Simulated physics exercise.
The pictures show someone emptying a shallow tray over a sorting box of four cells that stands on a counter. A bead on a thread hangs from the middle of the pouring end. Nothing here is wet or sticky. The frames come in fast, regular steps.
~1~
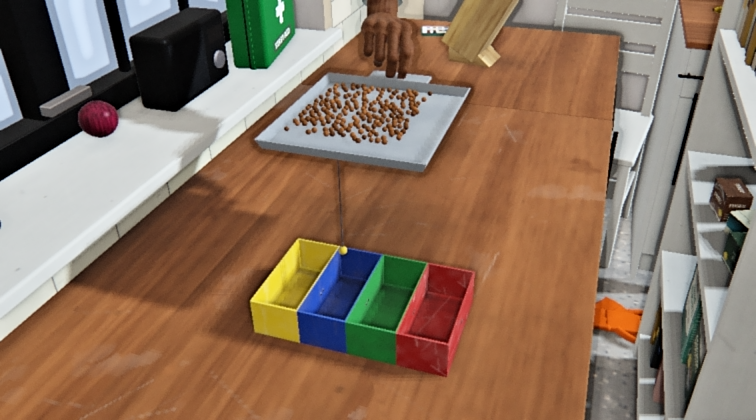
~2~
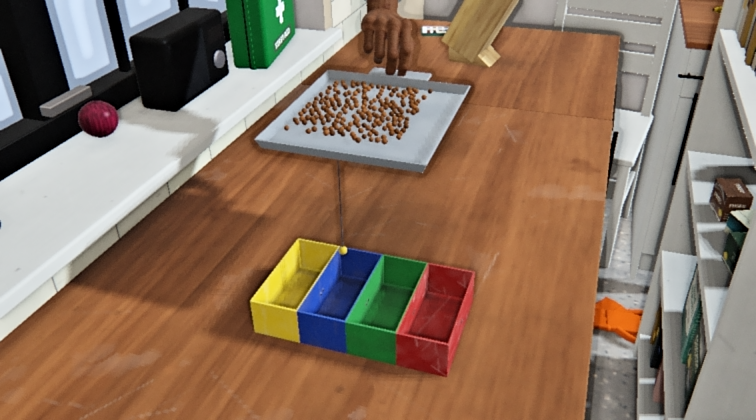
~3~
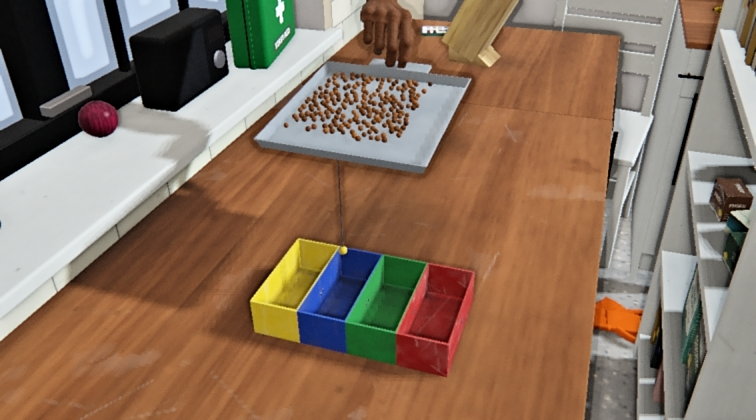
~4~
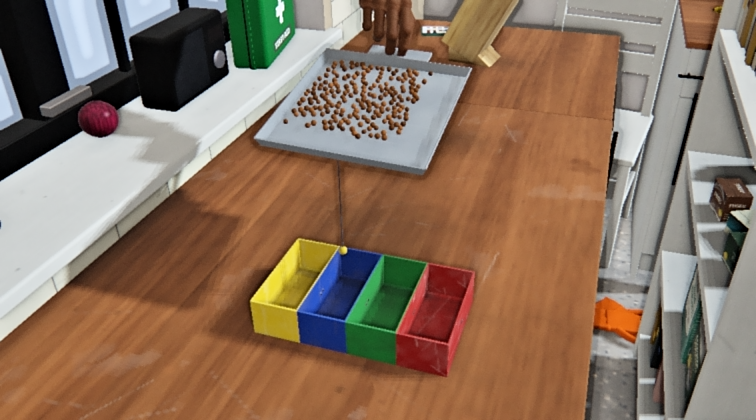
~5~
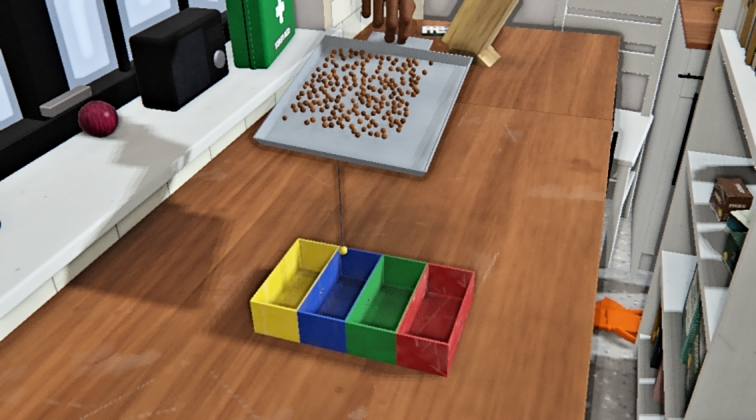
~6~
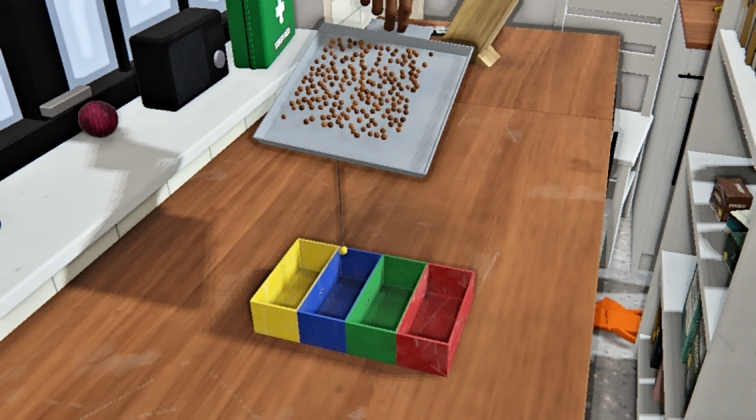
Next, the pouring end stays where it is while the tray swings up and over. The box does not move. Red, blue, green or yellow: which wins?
Fullest: The green cell.
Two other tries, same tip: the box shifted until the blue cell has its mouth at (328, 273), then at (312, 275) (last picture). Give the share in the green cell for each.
In turn 40 and 30 in a hundred.
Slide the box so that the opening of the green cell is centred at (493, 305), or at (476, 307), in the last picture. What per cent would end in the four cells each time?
In turn 60 and 70 in a hundred.
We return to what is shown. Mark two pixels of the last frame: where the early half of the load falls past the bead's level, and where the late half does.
Early half (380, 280), late half (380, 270).
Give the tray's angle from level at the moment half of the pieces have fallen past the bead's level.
Near 80 degrees.
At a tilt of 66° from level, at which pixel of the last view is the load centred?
Close to (368, 180).
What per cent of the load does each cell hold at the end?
In per cent, yellow cell 10, blue cell 30, green cell 40 and red cell 20.
Soon, tray tipped steeply; about half on the tray; a small part in the blue cell; a small part in the green cell; a small part in the red cell; a small part in the yellow cell; about a quarter falling or outside the box.
A while on, tray tipped past a quarter turn; about a third in the green cell; about a third in the blue cell; about a quarter in the red cell; a small part in the yellow cell; a small part falling or outside the box.
Towards the end, tray tipped past a quarter turn; about half in the green cell; about a third in the blue cell; a small part in the red cell; a small part in the yellow cell; a stray few falling or outside the box.
Finally, tray tipped past a quarter turn; about half in the green cell; about a third in the blue cell; a small part in the red cell; a small part in the yellow cell; a stray few outside the box.
